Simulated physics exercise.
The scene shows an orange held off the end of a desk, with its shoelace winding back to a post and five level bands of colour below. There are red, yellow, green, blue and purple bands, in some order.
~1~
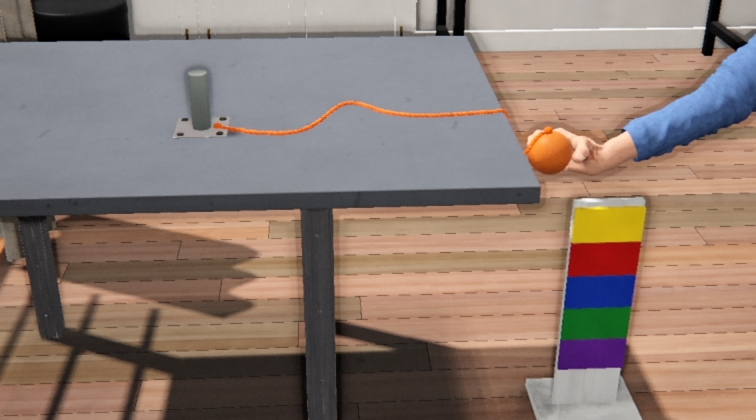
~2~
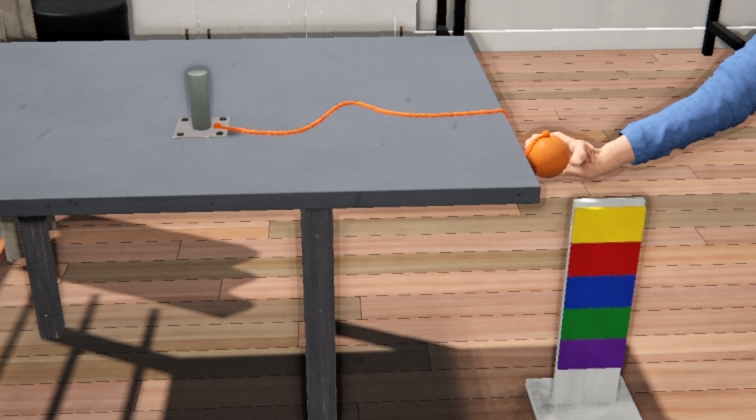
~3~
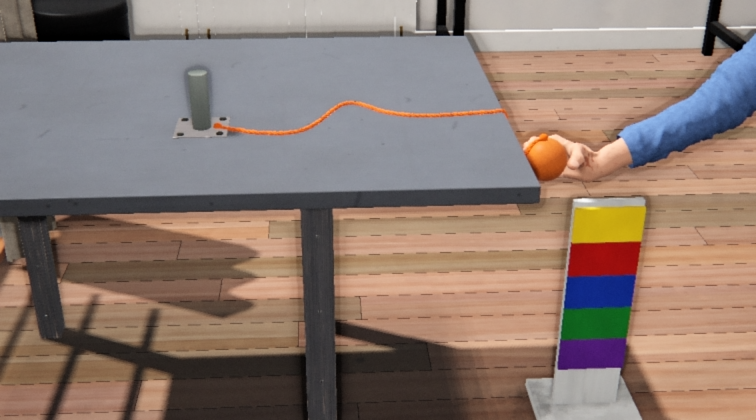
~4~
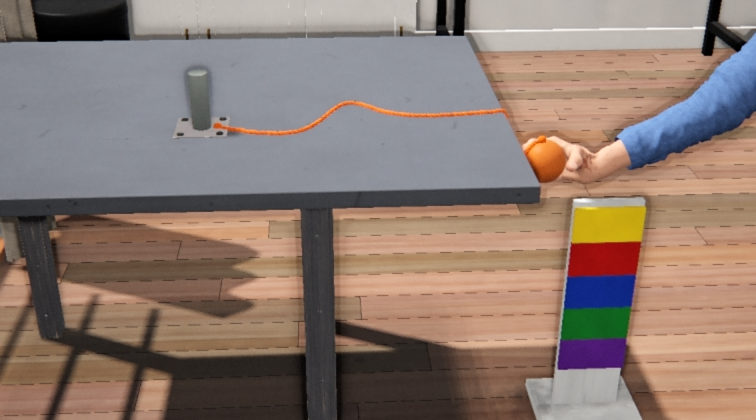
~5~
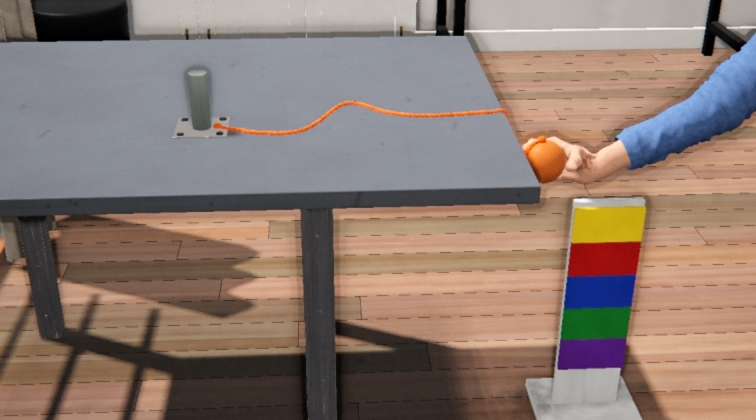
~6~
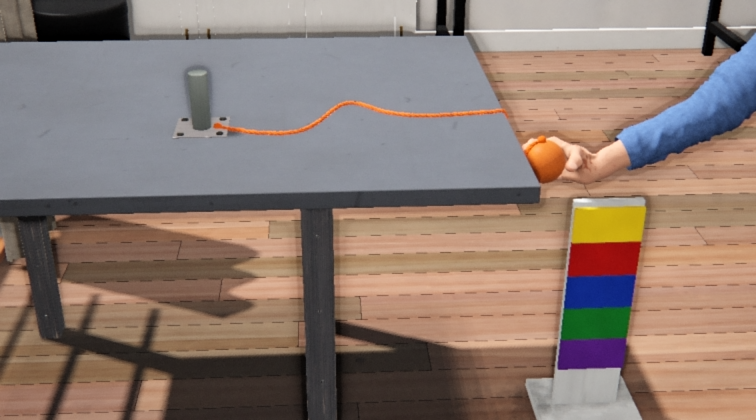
A hand holding an orange shifts slightly left beside the desk, then stays nearly still.
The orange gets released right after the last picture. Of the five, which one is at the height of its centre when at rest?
At rest, its centre is at the height of red.
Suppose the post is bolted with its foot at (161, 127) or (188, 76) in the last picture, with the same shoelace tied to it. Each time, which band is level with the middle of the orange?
First try: Yellow; second try: Yellow.
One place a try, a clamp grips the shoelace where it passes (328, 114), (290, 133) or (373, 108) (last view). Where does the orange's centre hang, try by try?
In that order: (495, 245), (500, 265) and (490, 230).
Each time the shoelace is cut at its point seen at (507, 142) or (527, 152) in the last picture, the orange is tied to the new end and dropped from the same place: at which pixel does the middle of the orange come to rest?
The pixels are close to (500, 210) for the first and (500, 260) for the second.
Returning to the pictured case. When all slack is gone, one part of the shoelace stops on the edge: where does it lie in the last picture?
Answer: The point at (454, 115).
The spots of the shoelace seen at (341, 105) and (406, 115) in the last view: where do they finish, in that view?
End: (386, 118) and then (462, 115).
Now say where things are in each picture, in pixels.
The first picture shows orange (549, 153); yellow (609, 226); red (605, 260); blue (600, 293); green (596, 325); purple (592, 355).
The second picture shows orange (548, 156); shoelace through (253, 132) (320, 121) (370, 107) (441, 115) (506, 131).
The third picture shows orange (545, 159).
The fourth picture shows orange (543, 161); shoelace through (253, 132) (320, 121) (370, 107) (441, 115) (505, 130).
The fifth picture shows orange (543, 161).
The sixth picture shows orange (543, 161); shoelace through (253, 132) (320, 121) (370, 107) (441, 115) (506, 131).
A little later, orange near (475, 248); level with red.
Next, orange near (519, 276); level with red.
When it is over, orange near (502, 274); level with red. At red.
